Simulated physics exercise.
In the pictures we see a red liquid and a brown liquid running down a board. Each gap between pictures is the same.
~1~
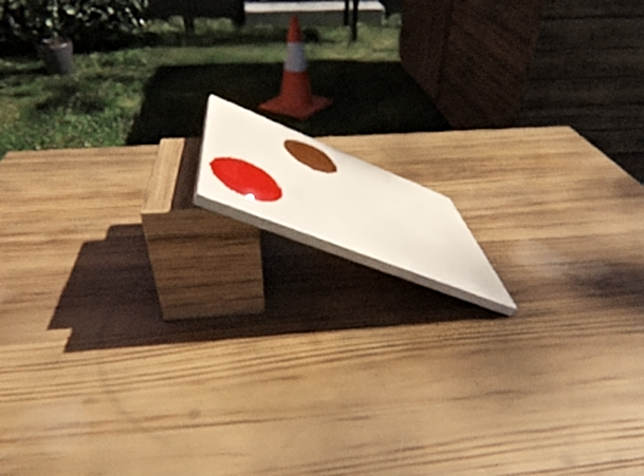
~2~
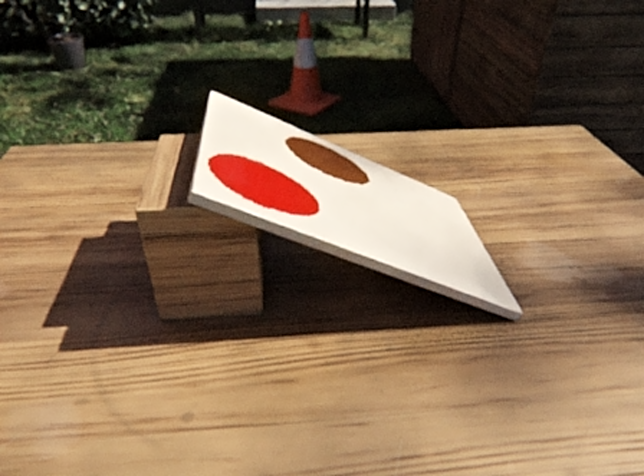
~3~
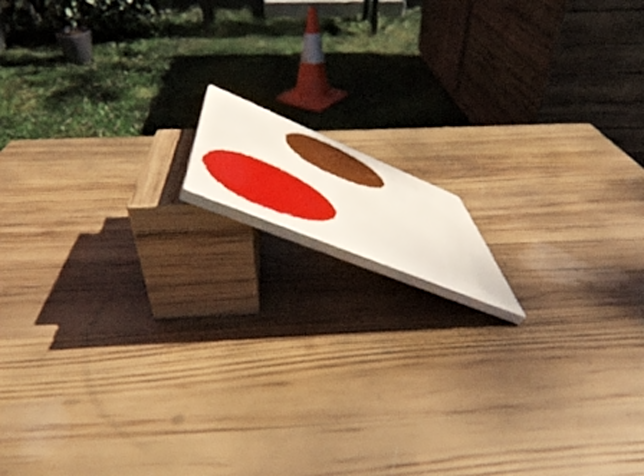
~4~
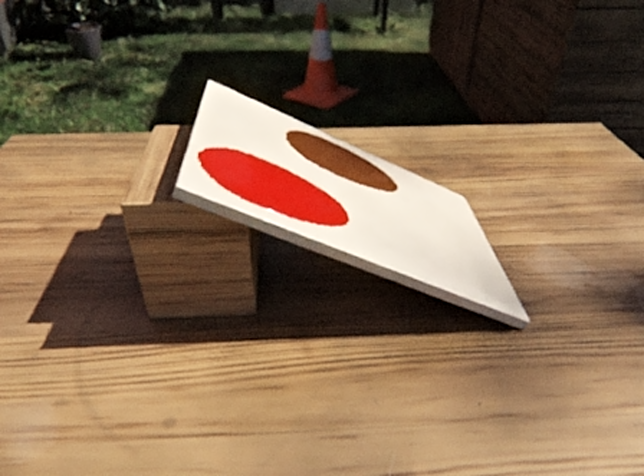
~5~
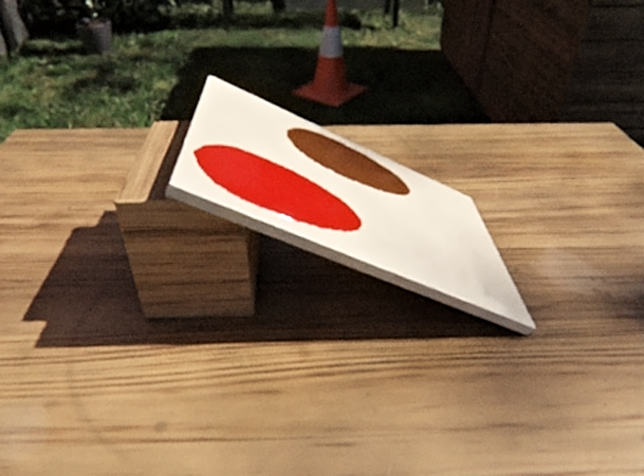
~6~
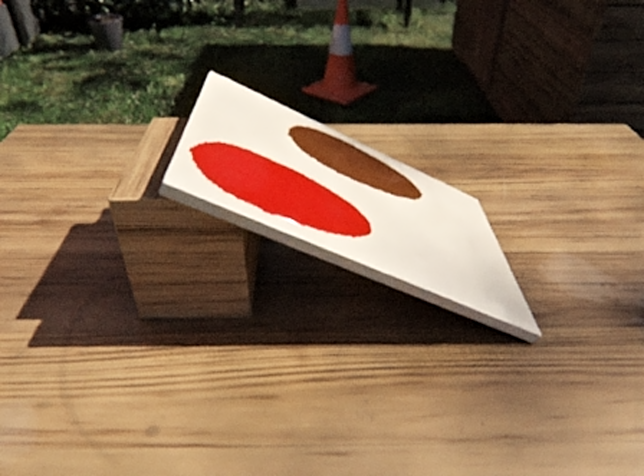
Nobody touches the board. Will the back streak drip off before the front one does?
Yes.
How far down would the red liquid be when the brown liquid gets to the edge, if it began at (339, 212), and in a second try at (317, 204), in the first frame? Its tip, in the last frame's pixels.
With the first start it ends up close to (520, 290), and with the second at (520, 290).
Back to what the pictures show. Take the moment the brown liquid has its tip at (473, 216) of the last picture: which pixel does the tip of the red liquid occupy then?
Front, final frame: Approx. (440, 255) px.
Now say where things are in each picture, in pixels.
Tip of the red liquid a quarter of the way down; tip of the brown liquid (330, 162) half way down, in the first picture.
Tip of the red liquid (310, 200) a quarter of the way down; tip of the brown liquid half way down, in the second picture.
Tip of the red liquid half way down; tip of the brown liquid (378, 178) half way down, in the third picture.
Tip of the red liquid (339, 211) half way down; tip of the brown liquid three quarters of the way down, in the fourth picture.
Tip of the red liquid half way down; tip of the brown liquid (404, 185) three quarters of the way down, in the fifth picture.
Tip of the red liquid (362, 221) half way down; tip of the brown liquid three quarters of the way down, in the sixth picture.
A moment on, the red liquid is three quarters of the way down; the brown liquid is close to the edge.
When it is over, the red liquid is three quarters of the way down; the brown liquid is at the low edge.
